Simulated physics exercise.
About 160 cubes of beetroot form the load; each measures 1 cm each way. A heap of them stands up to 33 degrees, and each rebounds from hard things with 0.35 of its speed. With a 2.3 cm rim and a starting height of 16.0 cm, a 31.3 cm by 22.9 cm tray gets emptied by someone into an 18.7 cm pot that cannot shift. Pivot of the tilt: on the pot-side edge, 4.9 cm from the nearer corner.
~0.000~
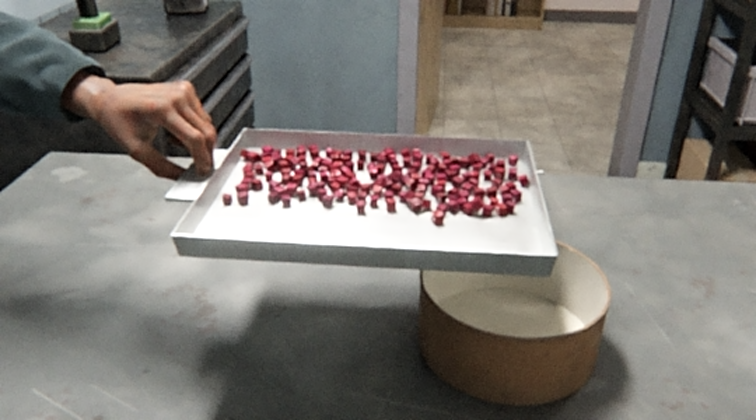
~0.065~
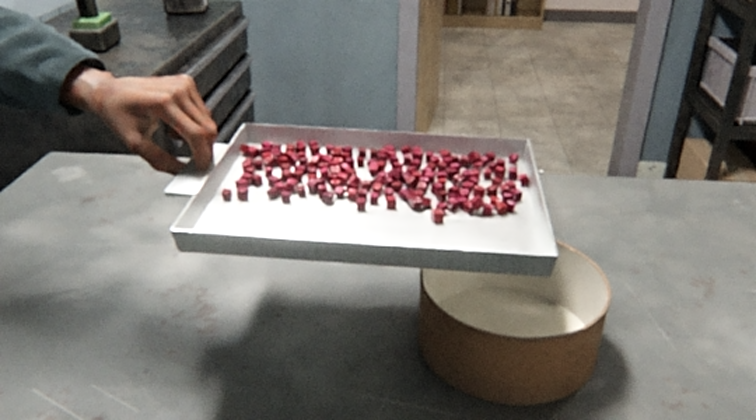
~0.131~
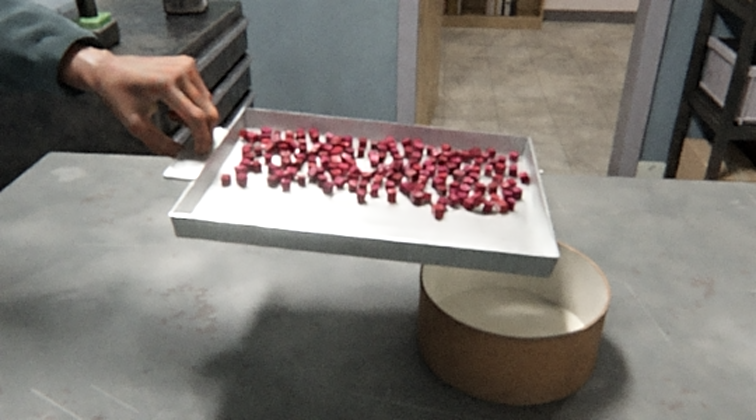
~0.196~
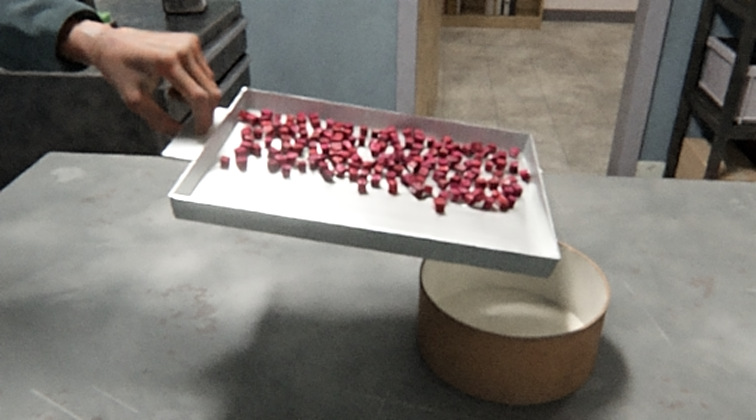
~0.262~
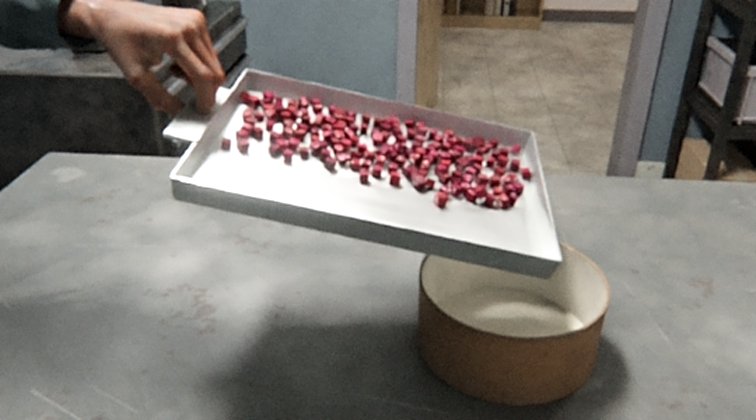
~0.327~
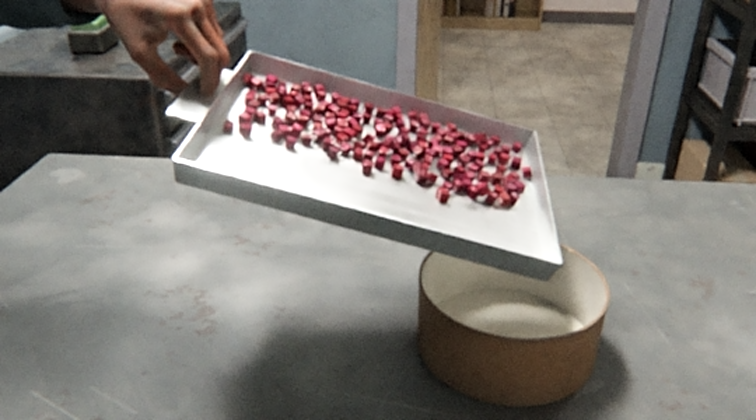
At the start, a hand holds the left end of a nearly level white tray scattered with small dark red cubes, its right end above a round pot on a grey table. The hand then lifts that left end steadily, tilting the tray down toward the right, while the cubes keep their places on it.
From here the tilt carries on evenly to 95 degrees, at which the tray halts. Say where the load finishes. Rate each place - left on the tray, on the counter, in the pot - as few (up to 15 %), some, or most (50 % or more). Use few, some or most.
Left on the tray: Few; counter: Most; pot: Some.
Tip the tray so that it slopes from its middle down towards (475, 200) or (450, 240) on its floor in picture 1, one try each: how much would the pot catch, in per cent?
That would be close to 45 per cent and then close to 0 per cent.
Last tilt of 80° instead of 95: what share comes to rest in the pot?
That would be around 10 percent.
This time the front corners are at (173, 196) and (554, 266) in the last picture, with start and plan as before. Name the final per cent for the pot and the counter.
In the pot: 0 per cent; on the counter: 100 per cent.
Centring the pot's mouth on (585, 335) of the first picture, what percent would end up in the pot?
I'd expect near 80 per cent.
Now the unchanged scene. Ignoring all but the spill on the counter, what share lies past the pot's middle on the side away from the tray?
Around 100 per cent, give or take.
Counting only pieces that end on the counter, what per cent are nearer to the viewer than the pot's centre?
About 90 percent of the spill.
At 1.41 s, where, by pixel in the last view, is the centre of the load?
Look near (568, 218) in the last picture.
Then, at 0.98 s, tilt 53 degrees; the tray holds 100 %, the pot 0 %.
After 1.41 s, tilt 78 degrees; the tray holds 70 %, the pot 5 %.
After 1.92 s, tilt 95 degrees; the tray holds 20 %, the pot 10 %.
By 3.3 s all is still; tray 0 %, counter 80 %, pot 20 %.
